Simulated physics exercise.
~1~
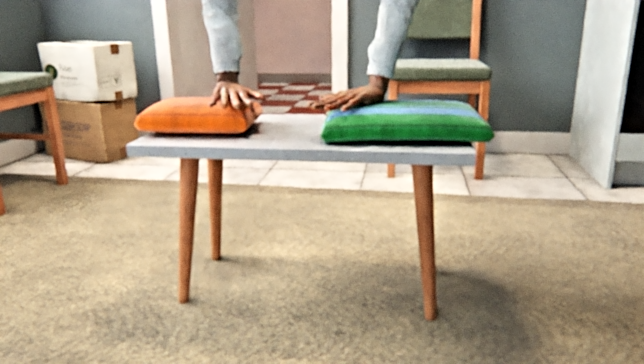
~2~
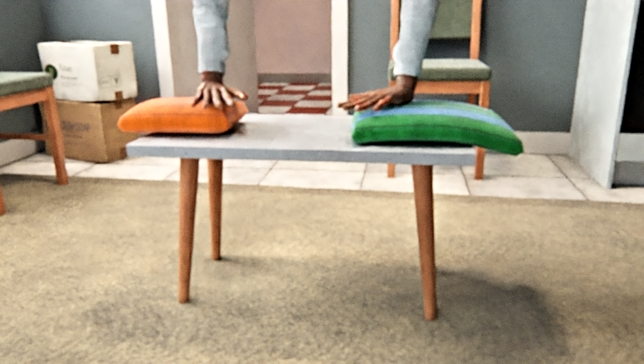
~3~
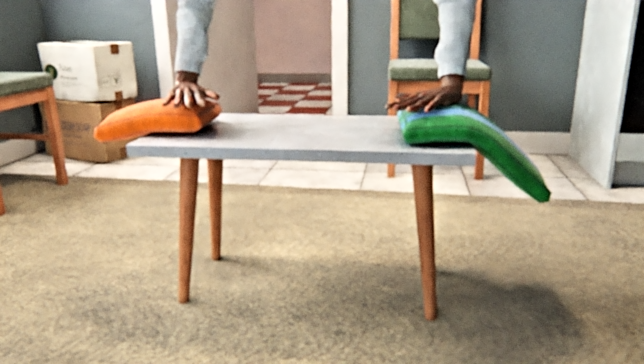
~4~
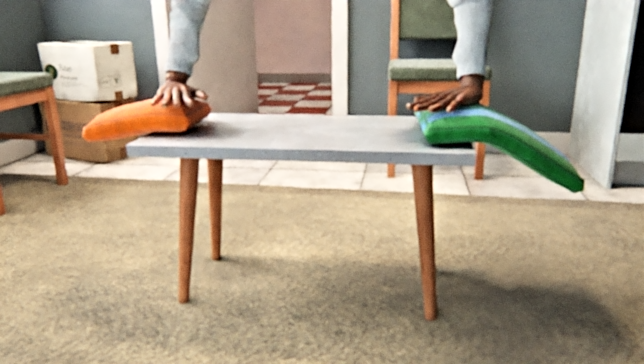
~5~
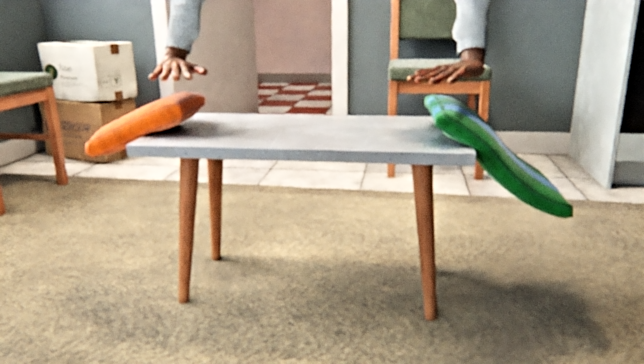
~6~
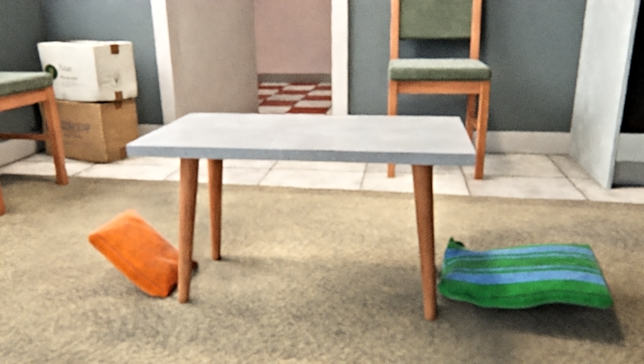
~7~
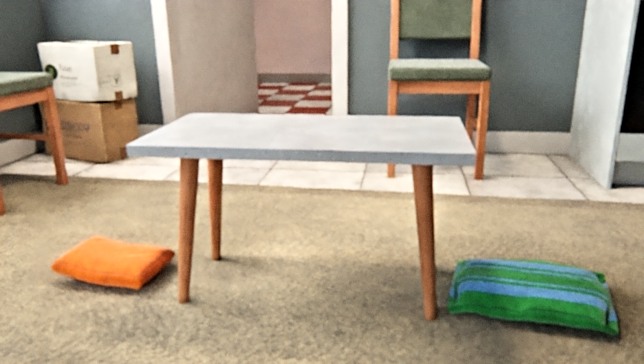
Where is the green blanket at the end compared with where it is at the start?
At the start it lies on the right part of the bench top under a hand. By the end it is lower and farther right, on the carpet beside the bench's right front leg.
